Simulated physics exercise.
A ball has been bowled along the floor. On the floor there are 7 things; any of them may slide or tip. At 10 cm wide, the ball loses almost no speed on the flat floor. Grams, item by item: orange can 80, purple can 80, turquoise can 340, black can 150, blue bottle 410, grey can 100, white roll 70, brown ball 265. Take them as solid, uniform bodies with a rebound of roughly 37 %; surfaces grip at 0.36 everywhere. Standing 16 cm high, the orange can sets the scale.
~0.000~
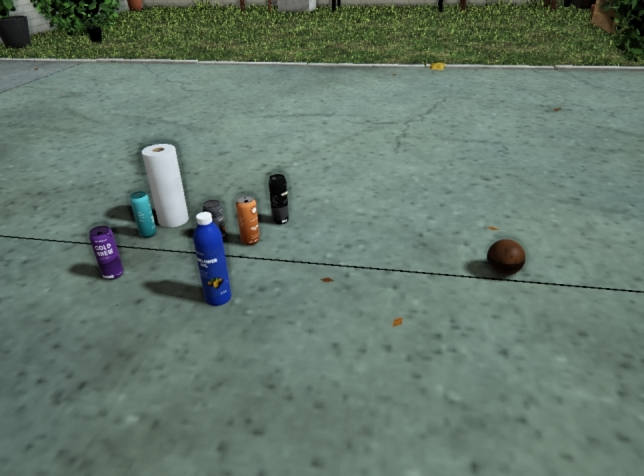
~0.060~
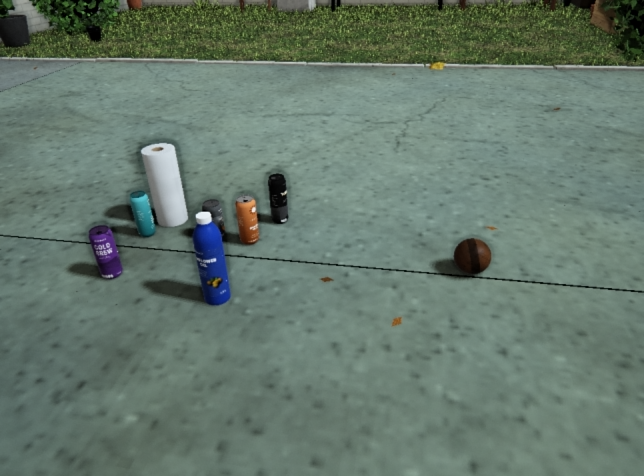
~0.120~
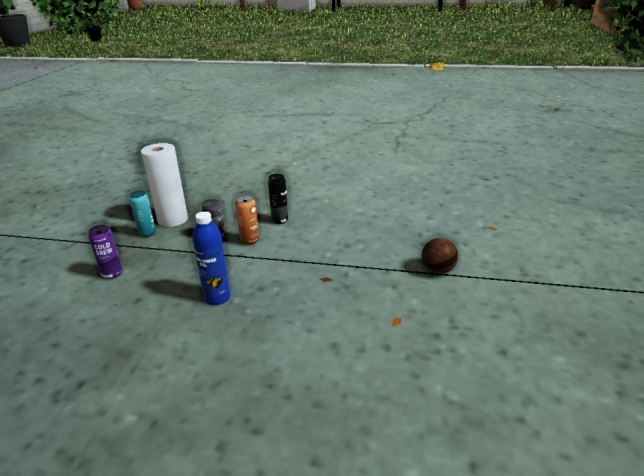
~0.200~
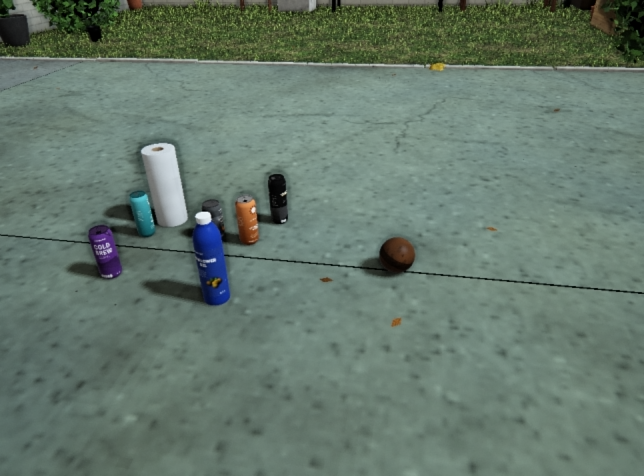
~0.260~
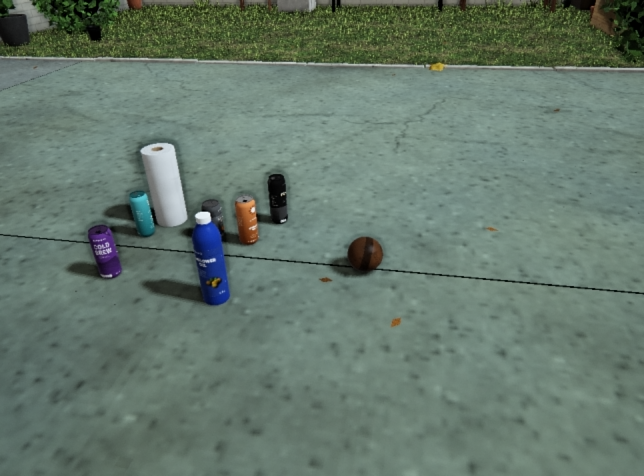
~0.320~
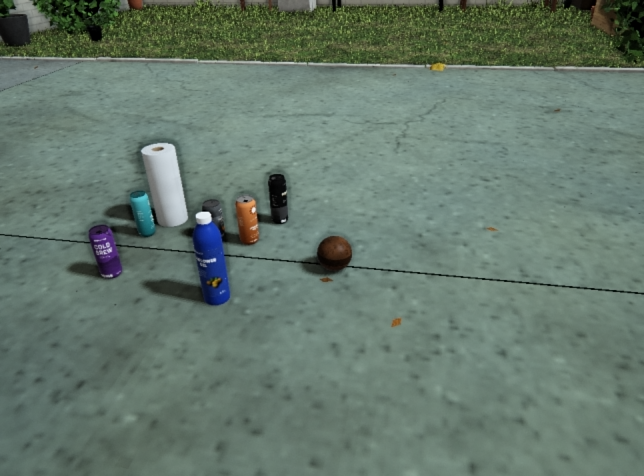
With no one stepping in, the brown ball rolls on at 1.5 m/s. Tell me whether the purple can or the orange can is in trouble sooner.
Sooner in trouble is the former of the two.
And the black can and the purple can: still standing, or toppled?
Final state - black can: Remains on its base; purple can: Goes over.
By 0.82 s, ball 122 cm along; brown ball near (97, 243); purple can tilted 10° near (84, 260).
By 1.12 s, ball 162 cm along; purple can on its side near (45, 297).
When it is over (1.5 s), lying over on the floor, purple can; the other 6 within 8 cm of the start. End places, in pixels of the last picture, purple can near (43, 298), orange can near (247, 221). Purple can went at 0.90 s; orange can was never lost.
